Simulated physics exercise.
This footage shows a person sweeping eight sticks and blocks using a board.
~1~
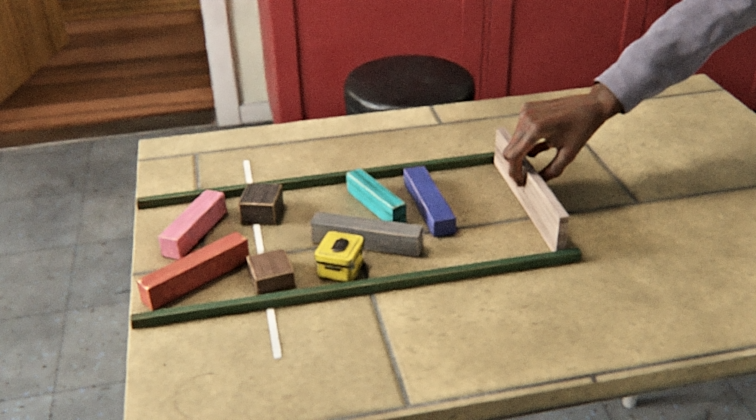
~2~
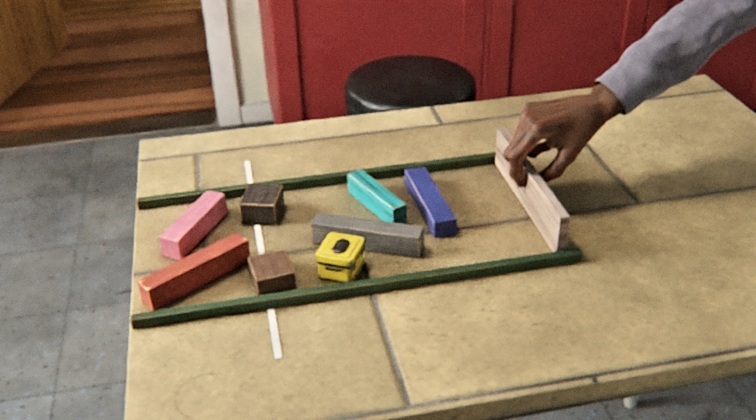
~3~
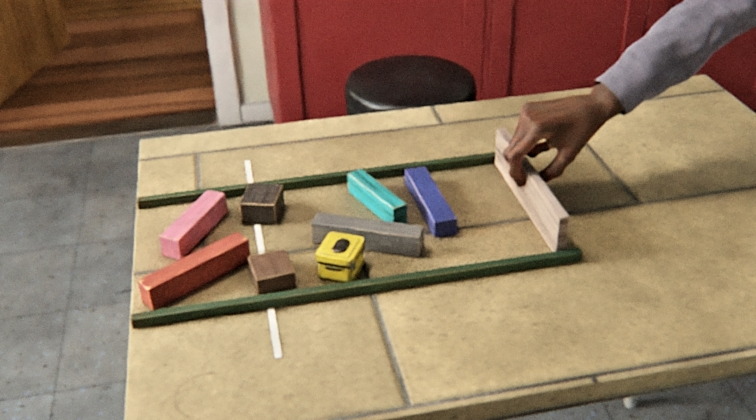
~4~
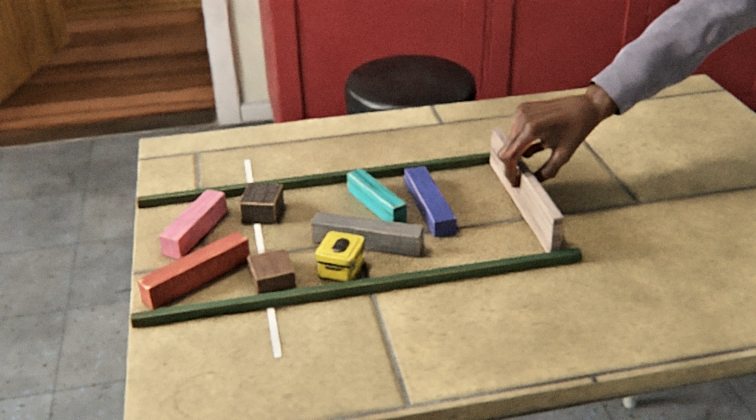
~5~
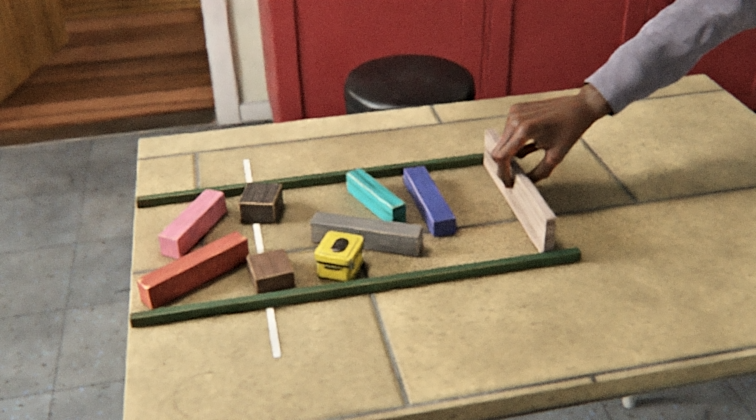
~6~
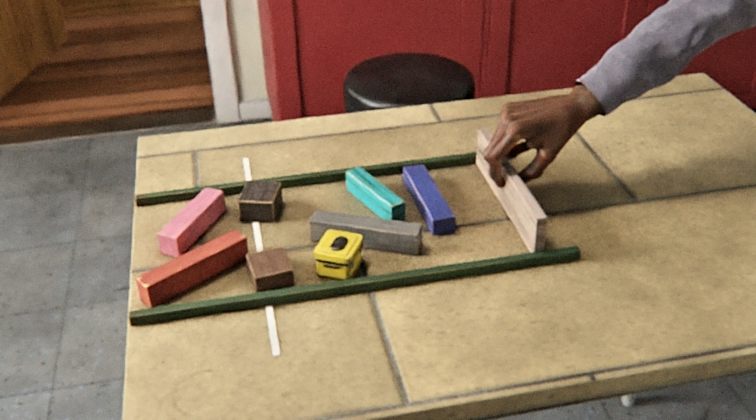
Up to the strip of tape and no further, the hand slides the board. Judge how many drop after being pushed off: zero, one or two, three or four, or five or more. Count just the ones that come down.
Well, nothing at all ends up dropping off.
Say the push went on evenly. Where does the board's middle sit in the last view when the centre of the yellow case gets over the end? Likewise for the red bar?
The middle is at (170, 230) when it's the yellow case, and at (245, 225) when it's the red bar.
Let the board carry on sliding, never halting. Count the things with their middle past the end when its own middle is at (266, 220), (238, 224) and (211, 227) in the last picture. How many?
0, 1 and 2.
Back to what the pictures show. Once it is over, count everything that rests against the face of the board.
It's 2 of them.
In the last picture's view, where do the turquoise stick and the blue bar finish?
The turquoise stick ends up near (222, 213), and the blue bar near (244, 219).
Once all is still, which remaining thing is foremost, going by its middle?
It's the red bar.
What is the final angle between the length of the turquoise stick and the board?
It sits some 0° out of line.
A little later, none off yet; red bar at rest near (195, 267); pink bar at rest near (193, 221); brown block at rest near (270, 270).
Next, none off yet; red bar shifted a little near (174, 273); pink bar moving near (184, 222); brown block shifted about its own width near (222, 273).
When it is over, the number that fall off is zero.
